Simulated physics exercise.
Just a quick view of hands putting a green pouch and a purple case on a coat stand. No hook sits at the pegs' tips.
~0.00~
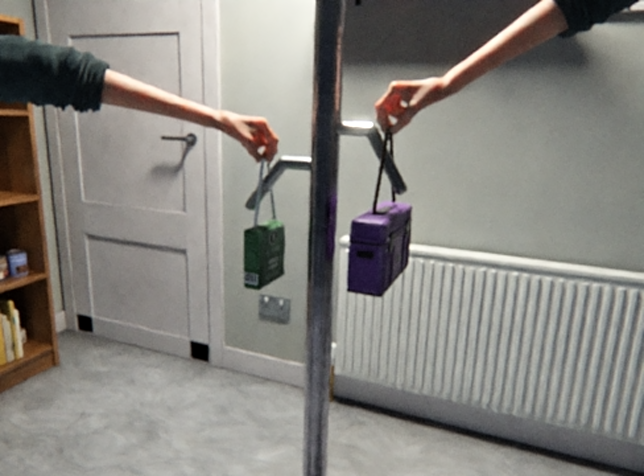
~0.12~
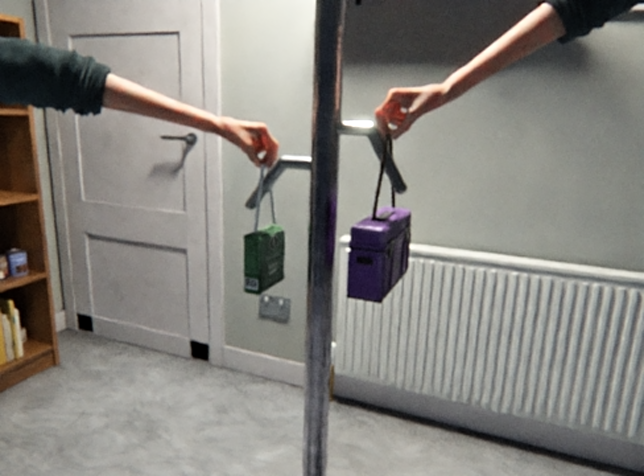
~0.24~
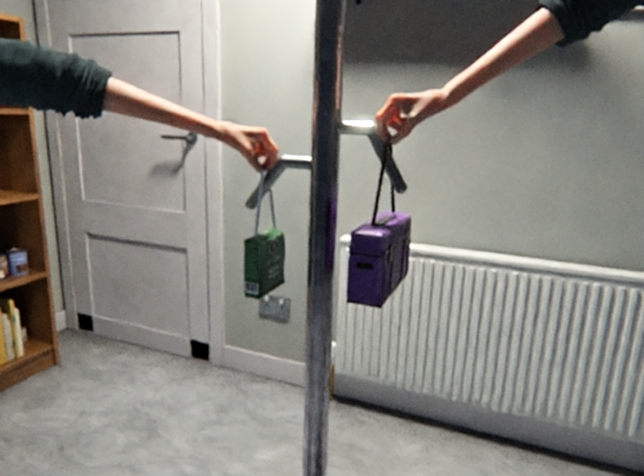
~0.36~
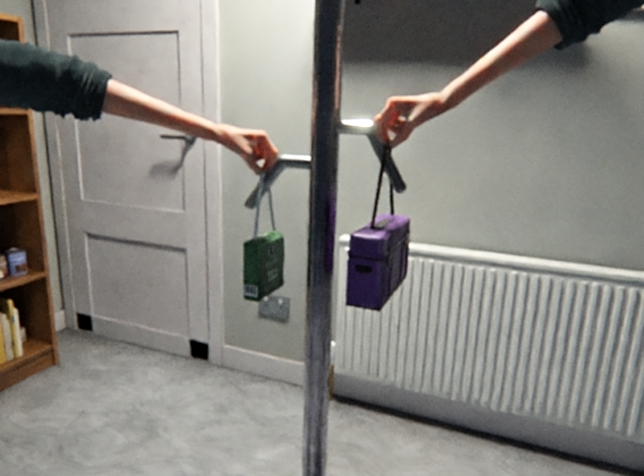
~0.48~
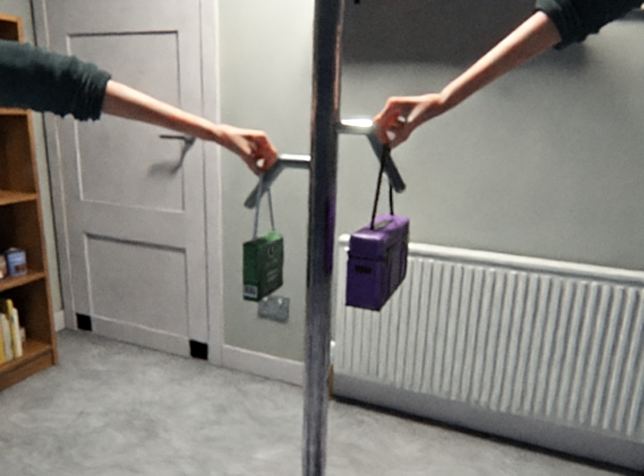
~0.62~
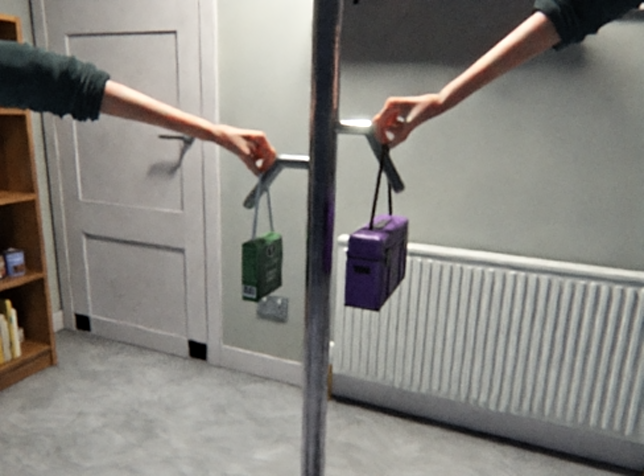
In a grey-walled room with a white door, a wooden bookcase at left and a white radiator at right, a still camera faces a dark metal pole from the front. Two dark-sleeved arms reach in from either side, the left hand holding a small green box-like bag by its strap, the right a purple one, beside downward-bent pegs. Both hands lower the bags very slightly, then stay almost motionless.
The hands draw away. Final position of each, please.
The green pouch has fallen; the purple case has fallen.
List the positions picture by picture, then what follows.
The first picture shows green pouch (265, 254); purple case (382, 244); left peg tip (251, 205); right peg tip (401, 188).
The second picture shows green pouch (265, 259); purple case (382, 250).
The third picture shows green pouch (265, 263); purple case (382, 255).
The fourth picture shows green pouch (264, 266); purple case (381, 257).
The fifth picture shows green pouch (264, 266); purple case (380, 258).
The sixth picture shows green pouch (263, 266); purple case (379, 258); left peg tip (249, 204), sloping steeply down; right peg tip (399, 187), sloping steeply down.
After 0.88 s, green pouch falling near (263, 340); purple case falling near (374, 342).
After 1.10 s, green pouch on the floor; purple case on the floor.
In the end, green pouch on the floor; purple case on the floor. The green pouch drops to the floor and the purple case comes down.
